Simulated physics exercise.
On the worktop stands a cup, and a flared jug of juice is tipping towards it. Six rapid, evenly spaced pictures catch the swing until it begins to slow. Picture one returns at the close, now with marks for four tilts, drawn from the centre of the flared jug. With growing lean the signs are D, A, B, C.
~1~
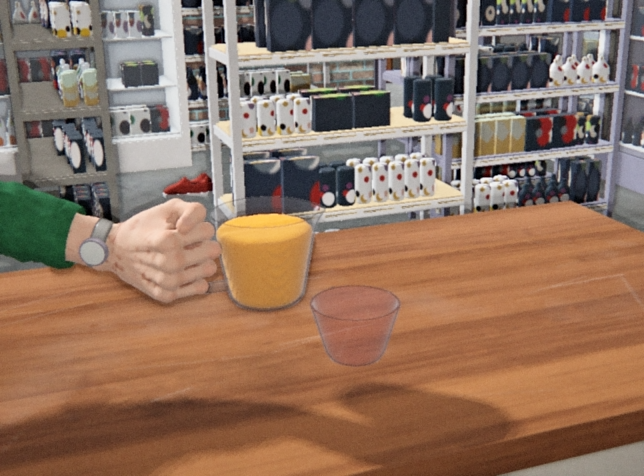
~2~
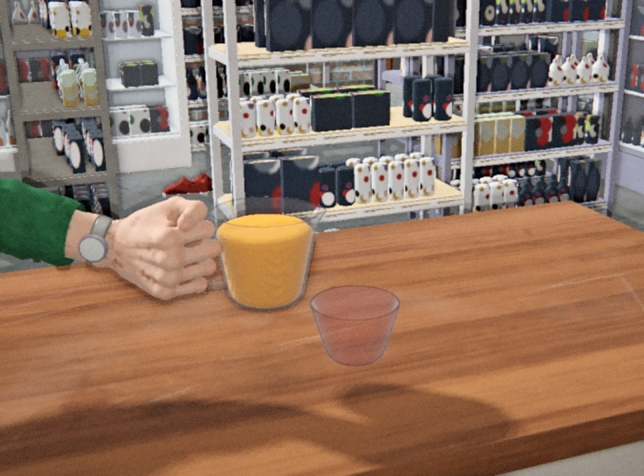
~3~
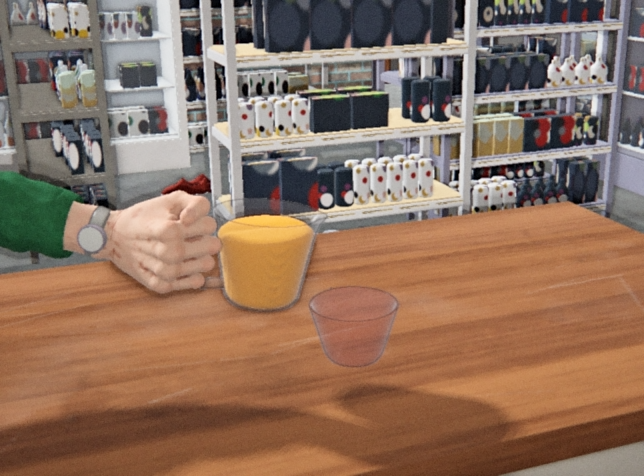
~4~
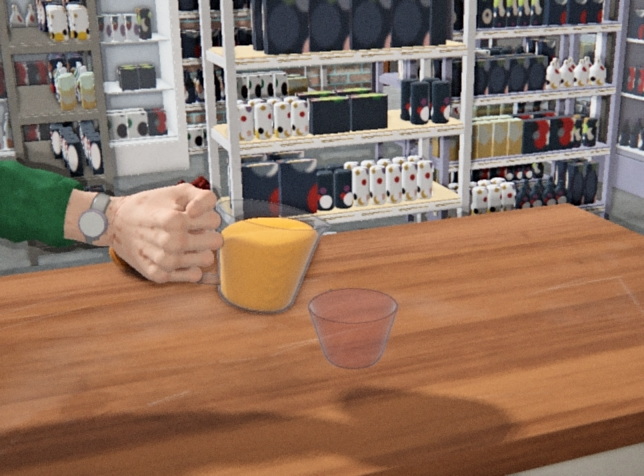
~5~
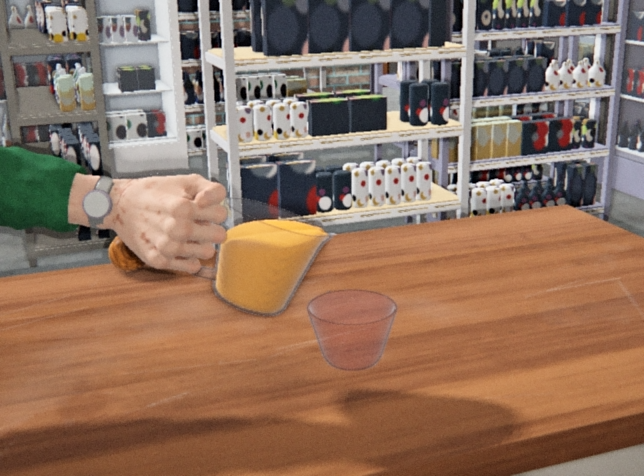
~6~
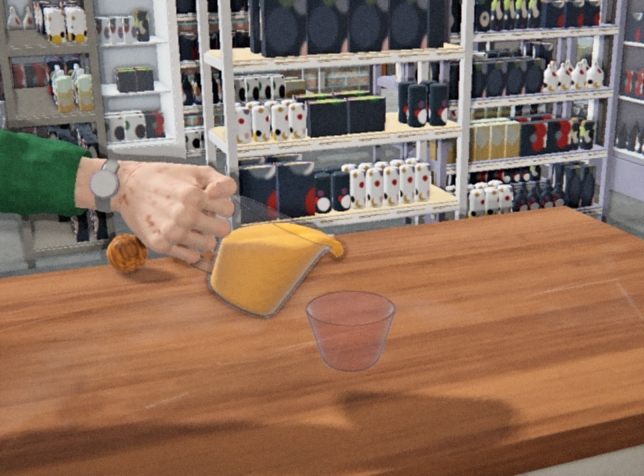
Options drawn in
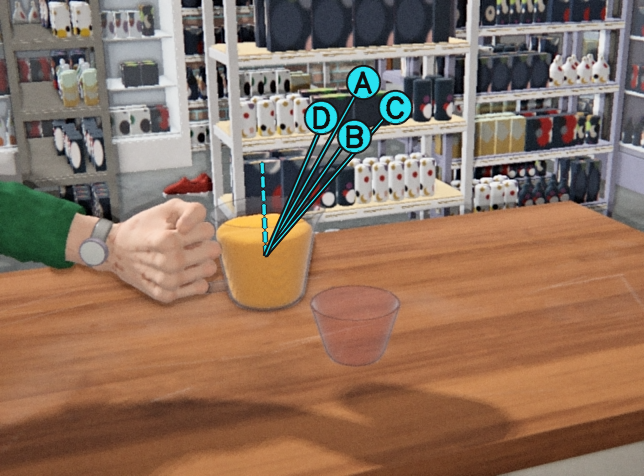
A flared jug of orange juice tilting rightward beside a hand and a small cup on a wooden worktop, juice just passing its lip.
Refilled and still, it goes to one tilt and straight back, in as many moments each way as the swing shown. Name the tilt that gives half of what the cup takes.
C beats the others.
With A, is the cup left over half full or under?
Under.
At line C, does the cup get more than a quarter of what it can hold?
Yes, clearly.
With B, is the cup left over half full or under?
Under half.
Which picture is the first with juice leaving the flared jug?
Picture 6.
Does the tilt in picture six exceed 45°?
No.
On the marked copy, A at (354, 96); B at (340, 148); C at (383, 119); D at (317, 135).
If A is chosen, the cup ends with about 22 % of what it can hold.
If B is chosen, the cup ends with about 36 % of what it can hold.
If C is chosen, the cup ends with about 51 % of what it can hold.
If D is chosen, the cup ends with about 9 % of what it can hold.
